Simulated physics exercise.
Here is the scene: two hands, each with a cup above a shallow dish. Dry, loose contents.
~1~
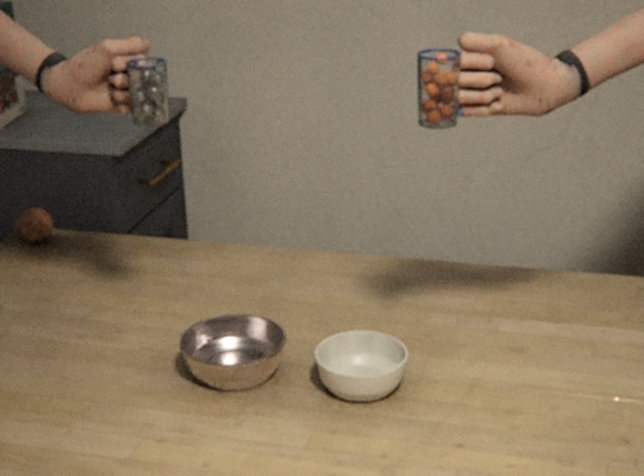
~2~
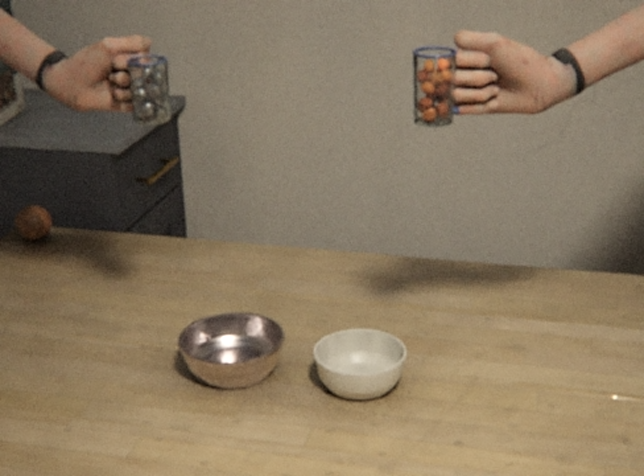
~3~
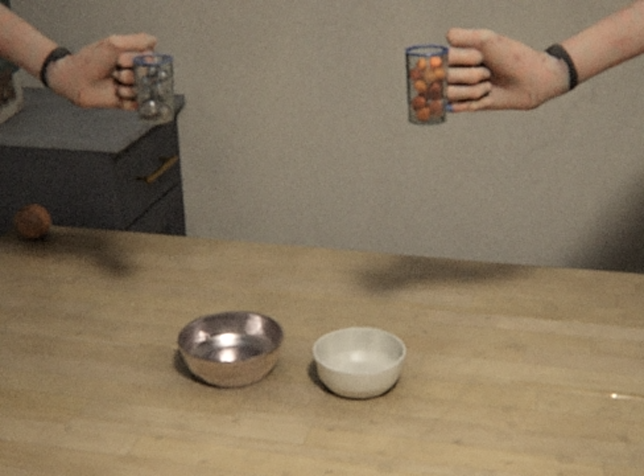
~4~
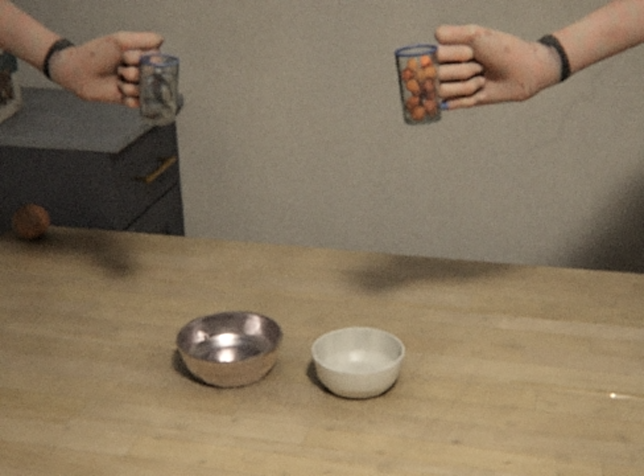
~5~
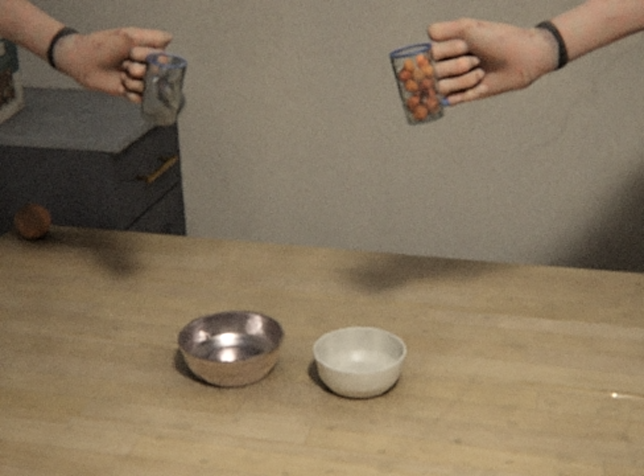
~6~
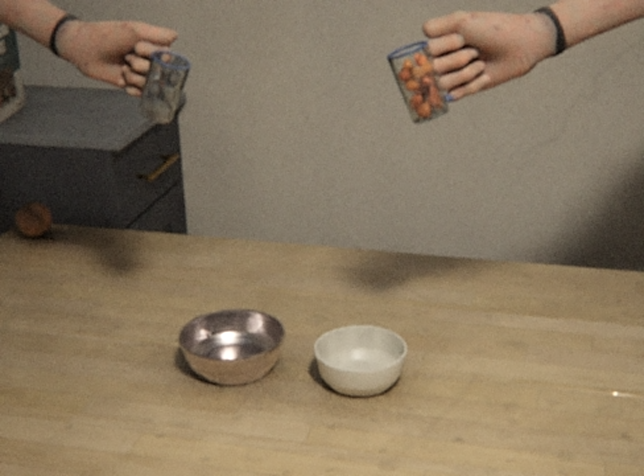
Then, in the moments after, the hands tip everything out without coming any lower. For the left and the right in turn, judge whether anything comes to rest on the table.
Outcome: On the left the dish: It should fail to retain everything; right: It should fail to retain everything.
Then, 0.64 s later than the last frame, left, every one still in the cup; right, every one still in the cup.
Then, 1.20 s later than the last frame, left, roughly two thirds still in the cup, roughly a third in the air; right, almost all still in the cup, about a tenth in the air.
Then, 1.68 s later than the last frame, left, roughly a third in the dish, roughly a quarter outside the dish, roughly half in the air; right, roughly half in the dish, roughly a quarter outside the dish, roughly a third in the air.
When it is over, left, roughly a third in the dish, roughly two thirds outside the dish; right, roughly half in the dish, roughly half outside the dish.
